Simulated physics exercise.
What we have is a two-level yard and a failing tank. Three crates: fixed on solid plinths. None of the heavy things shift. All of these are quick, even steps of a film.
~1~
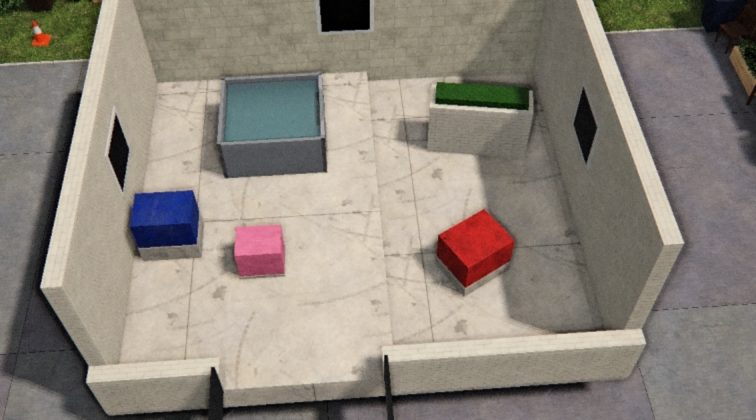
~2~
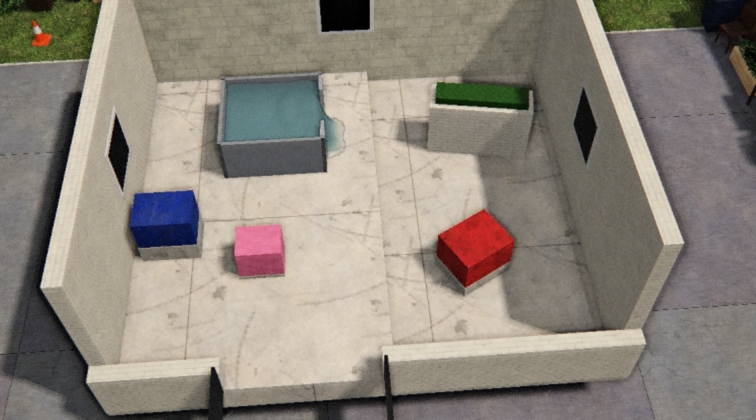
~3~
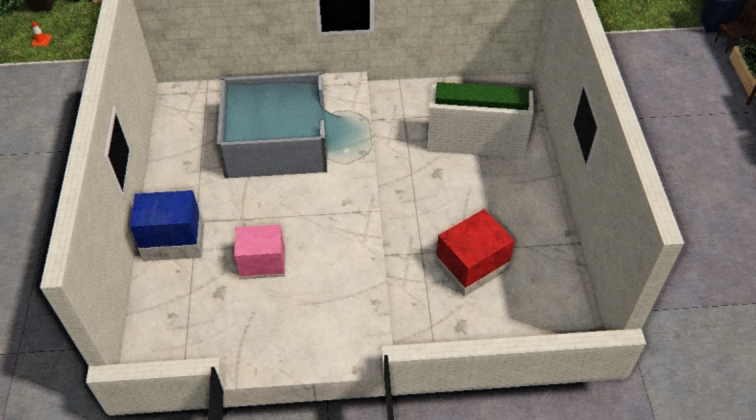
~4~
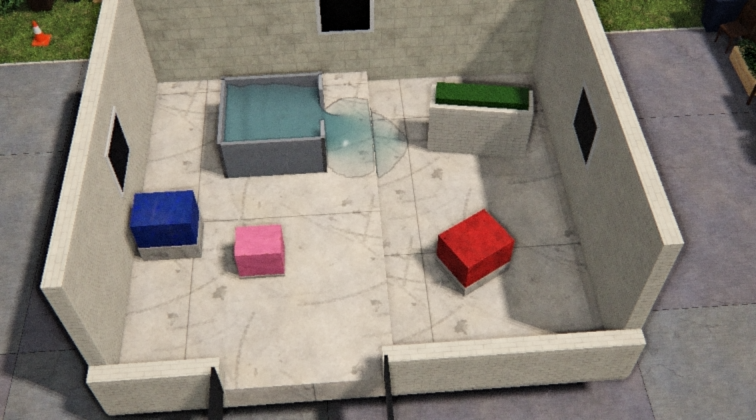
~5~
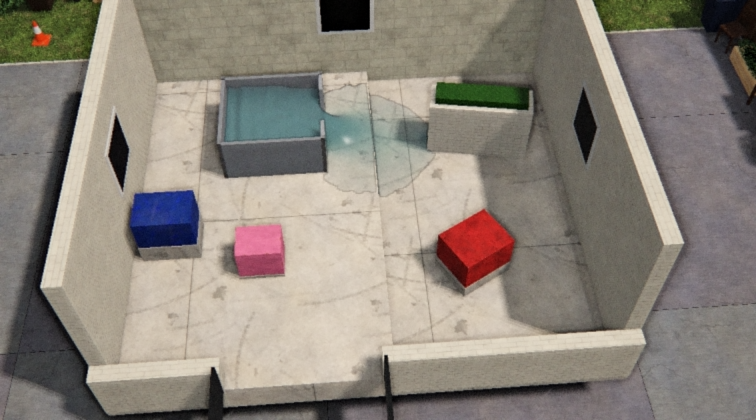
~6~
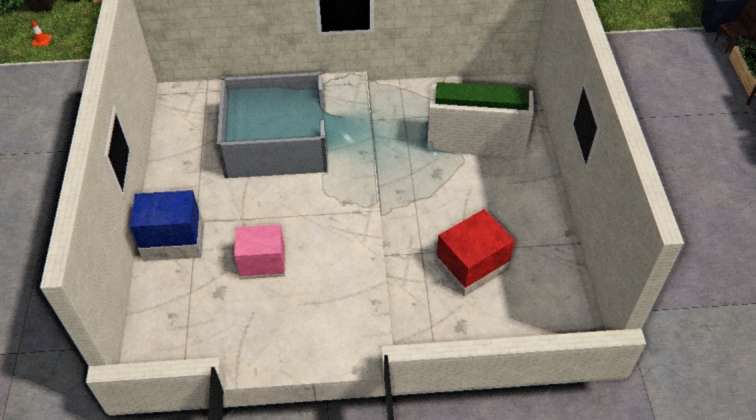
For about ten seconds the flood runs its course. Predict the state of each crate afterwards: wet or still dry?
Afterwards, the red crate is still dry; the blue crate is still dry; the pink crate is still dry.
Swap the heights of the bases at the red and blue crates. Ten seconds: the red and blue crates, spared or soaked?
Result - red: Untouched; blue: Untouched.
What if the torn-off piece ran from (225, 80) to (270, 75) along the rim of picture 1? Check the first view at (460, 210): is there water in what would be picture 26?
Inundated.
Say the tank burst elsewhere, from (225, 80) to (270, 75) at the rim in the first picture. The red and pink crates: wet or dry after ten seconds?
Taking them in turn, the red one is left untouched, and the pink one is swamped.
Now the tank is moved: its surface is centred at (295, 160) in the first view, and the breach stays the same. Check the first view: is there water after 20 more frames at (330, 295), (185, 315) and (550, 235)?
First unwetted; next unwetted; last drenched.
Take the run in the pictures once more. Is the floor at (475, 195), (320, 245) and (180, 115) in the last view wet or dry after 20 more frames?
In turn: Flooded, not flooded, free of water.
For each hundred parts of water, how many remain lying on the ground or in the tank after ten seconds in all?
Roughly 100 per cent.
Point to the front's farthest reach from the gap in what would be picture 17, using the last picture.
I'd say at around (596, 302).
A moment on, water covers 25 % of the floor; the red crate water round its plinth, the blue crate not reached, the pink crate not reached.
Next, water covers 35 % of the floor; the red crate water round its plinth, the blue crate not reached, the pink crate not reached.
Then, water covers 40 % of the floor; the red crate water round its plinth, the blue crate not reached, the pink crate not reached.
Later, water covers 50 % of the floor; the red crate water round its plinth, the blue crate not reached, the pink crate not reached.
In the end, water covers 50 % of the floor; the red crate stayed above the water, the blue crate stayed above the water, the pink crate stayed above the water.
